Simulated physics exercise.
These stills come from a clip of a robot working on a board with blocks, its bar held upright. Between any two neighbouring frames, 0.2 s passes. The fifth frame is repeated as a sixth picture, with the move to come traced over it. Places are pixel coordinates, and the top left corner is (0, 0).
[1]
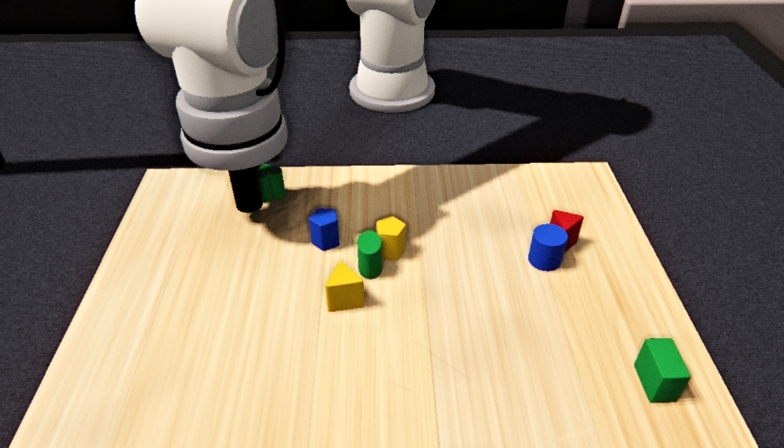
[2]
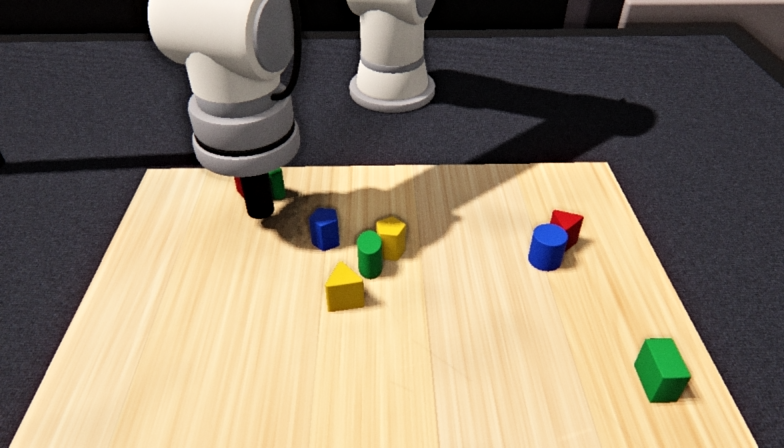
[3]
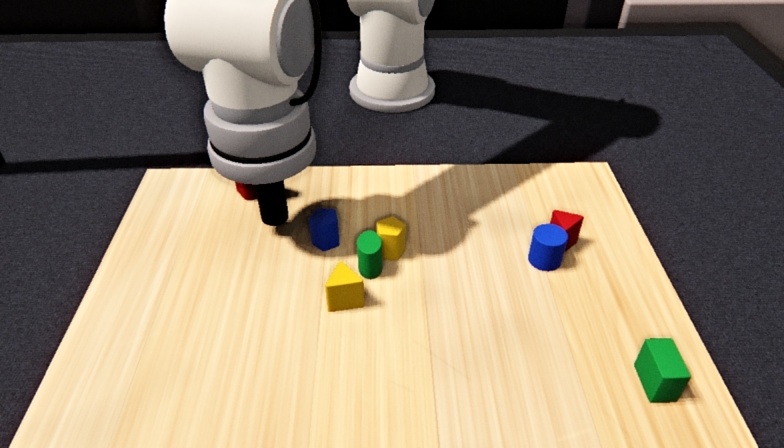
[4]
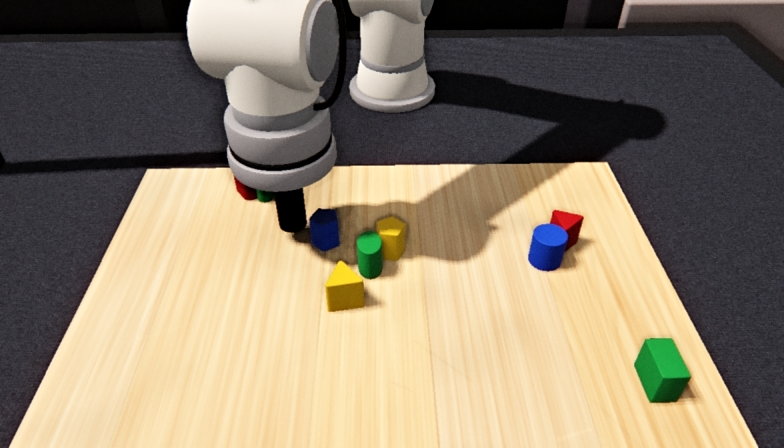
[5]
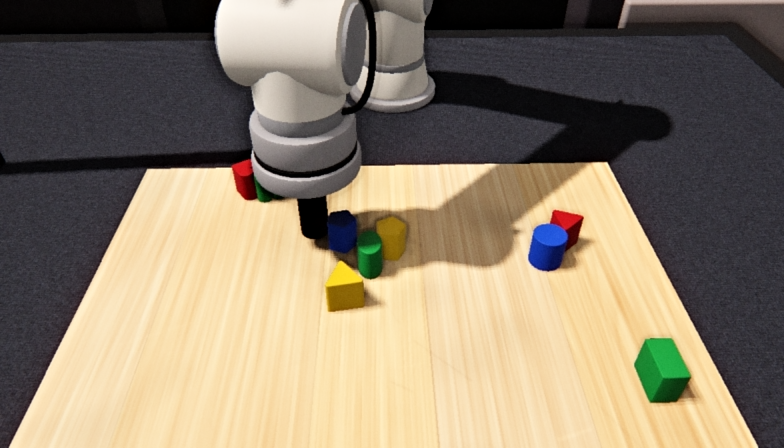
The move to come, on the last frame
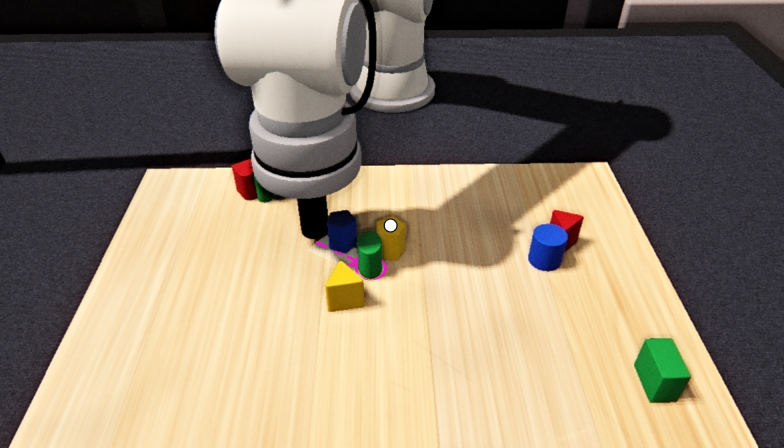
A robot arm with a dark bar moved right across the wooden board toward the blue block, then pushed it slightly right, closer to the yellow and green blocks, while the others stayed put.
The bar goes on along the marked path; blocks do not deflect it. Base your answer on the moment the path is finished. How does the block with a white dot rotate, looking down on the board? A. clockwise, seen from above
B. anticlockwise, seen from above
A.
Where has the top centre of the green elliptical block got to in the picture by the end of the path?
It should be at about (393, 254).
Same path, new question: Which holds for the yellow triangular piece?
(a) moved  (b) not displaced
(b)
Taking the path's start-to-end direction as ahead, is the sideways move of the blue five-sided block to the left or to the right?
Toward the left.
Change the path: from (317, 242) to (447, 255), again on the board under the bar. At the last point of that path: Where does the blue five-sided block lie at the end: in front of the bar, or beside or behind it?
My answer is that the blue five-sided block is still ahead.
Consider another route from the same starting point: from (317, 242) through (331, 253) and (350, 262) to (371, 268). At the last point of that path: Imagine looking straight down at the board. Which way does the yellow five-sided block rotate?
In a top view, it turns clockwise.
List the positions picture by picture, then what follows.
Lower end of the bar at (250, 205), tops of blocks, blue five-sided block at (324, 216), yellow triangular piece at (343, 275), green elliptical block at (370, 241), yellow five-sided block at (391, 226), in the first picture.
Bar at (261, 211), blocks as before, in the second picture.
Bar at (275, 218), blocks as before, in the third picture.
Bar at (293, 224), blocks as before, in the fourth picture.
Bar at (315, 231), blue five-sided block at (341, 218), yellow triangular piece at (343, 275), green elliptical block at (370, 241), yellow five-sided block at (391, 226), in the fifth picture.
The drawn path runs straight from (317, 242) to (371, 268); the dot is on the yellow five-sided block.
On the path given first. Halfway along, bar at (343, 243); blue five-sided block at (368, 221), turned 35° anticlockwise; yellow five-sided block at (394, 225).
At the end, bar at (371, 256); blue five-sided block at (375, 221), turned 55° anticlockwise; yellow triangular piece not moved; green elliptical block at (393, 254); yellow five-sided block at (403, 224), turned 25° clockwise.
